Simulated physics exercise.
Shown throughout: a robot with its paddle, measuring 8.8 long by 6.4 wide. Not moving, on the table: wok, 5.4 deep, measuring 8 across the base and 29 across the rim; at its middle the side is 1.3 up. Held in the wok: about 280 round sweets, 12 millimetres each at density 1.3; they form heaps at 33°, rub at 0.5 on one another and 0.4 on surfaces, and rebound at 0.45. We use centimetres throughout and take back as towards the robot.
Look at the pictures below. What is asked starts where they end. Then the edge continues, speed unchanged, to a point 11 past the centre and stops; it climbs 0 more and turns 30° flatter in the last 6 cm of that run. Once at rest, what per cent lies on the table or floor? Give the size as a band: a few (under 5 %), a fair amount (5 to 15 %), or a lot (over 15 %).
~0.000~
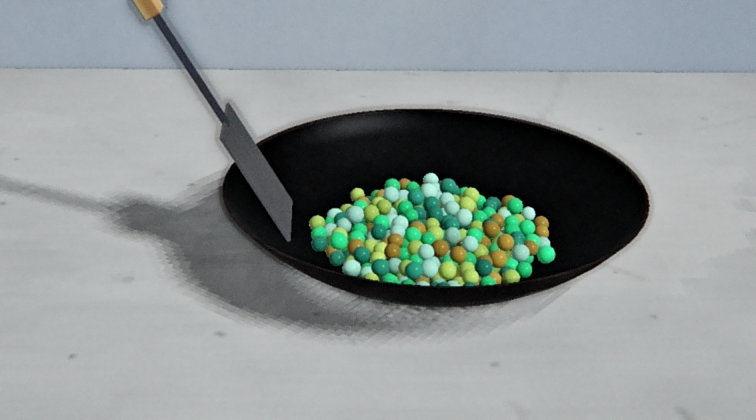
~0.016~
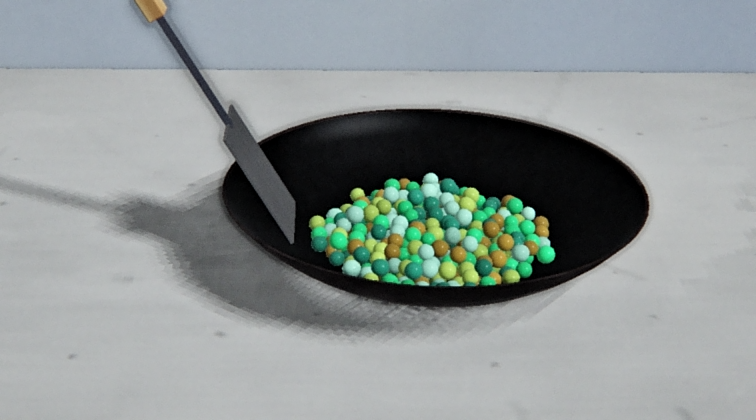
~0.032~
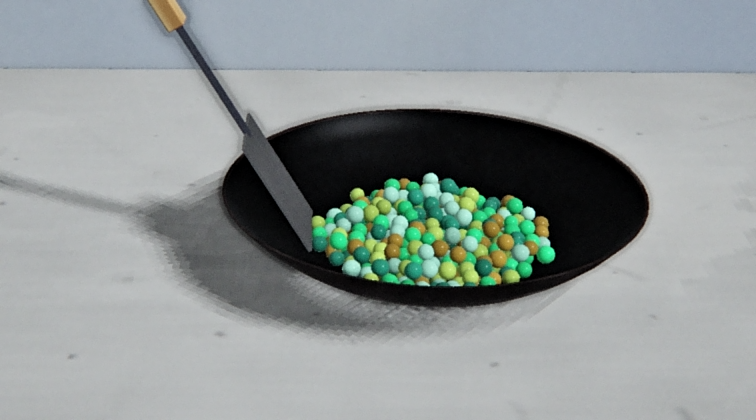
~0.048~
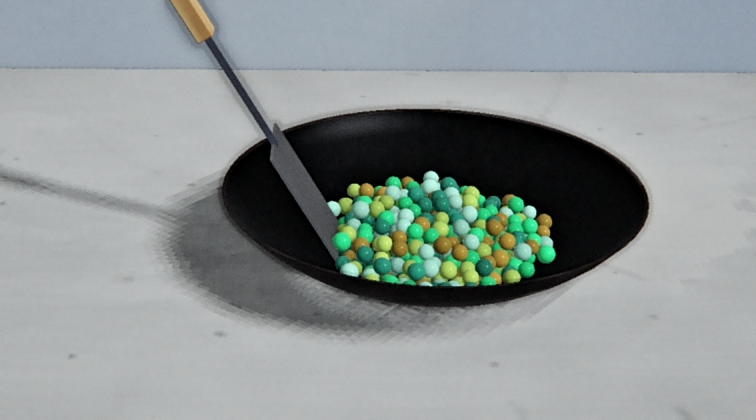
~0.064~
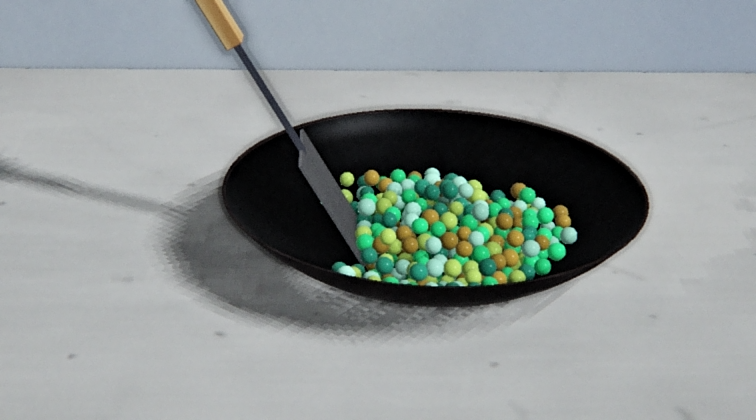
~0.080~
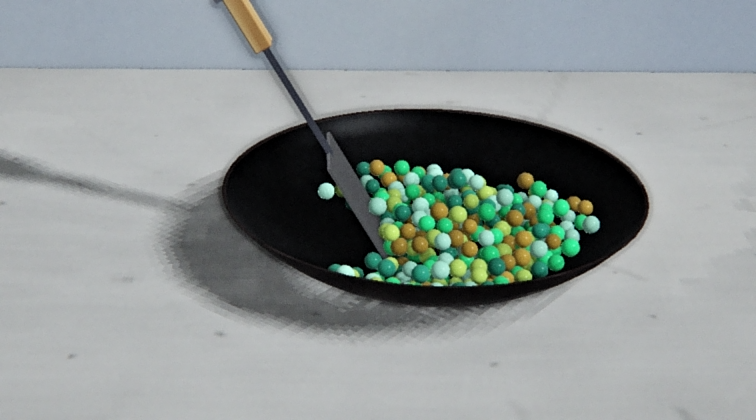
A lot, over 15 %.
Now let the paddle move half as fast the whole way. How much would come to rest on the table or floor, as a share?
Estimated result: Some 15 %.
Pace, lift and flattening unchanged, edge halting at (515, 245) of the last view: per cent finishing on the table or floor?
My guess is roughly 5 percent.
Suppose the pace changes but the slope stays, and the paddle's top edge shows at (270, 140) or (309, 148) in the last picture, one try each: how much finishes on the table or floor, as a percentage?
I'd estimate some 10 and 25 in a hundred.
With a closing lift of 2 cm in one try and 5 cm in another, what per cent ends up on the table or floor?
Estimates, in order: 35 % then 25 %.
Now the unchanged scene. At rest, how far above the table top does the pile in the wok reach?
5.5 cm.
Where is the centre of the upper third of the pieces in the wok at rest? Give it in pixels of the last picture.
It is centred around (516, 237).
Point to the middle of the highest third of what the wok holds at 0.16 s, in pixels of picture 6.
The middle sits at approx. (562, 206).
By 0.12 s, sloping 60°, highest piece 8 above the table; 285 in the wok.
By 0.16 s, sloping 53°, highest piece 9 above the table; 284 in the wok, 1 on the blade or in flight.
By 0.38 s, sloping 30°, highest piece 6 above the table; 193 in the wok, 79 on the table or floor, 13 on the blade or in flight.
By 1.43 s, sloping 30°, highest piece 6 above the table; 193 in the wok, 92 on the table or floor.
Final count, 193 in the wok, 92 on the table or floor. That is 32 % on the table or floor.
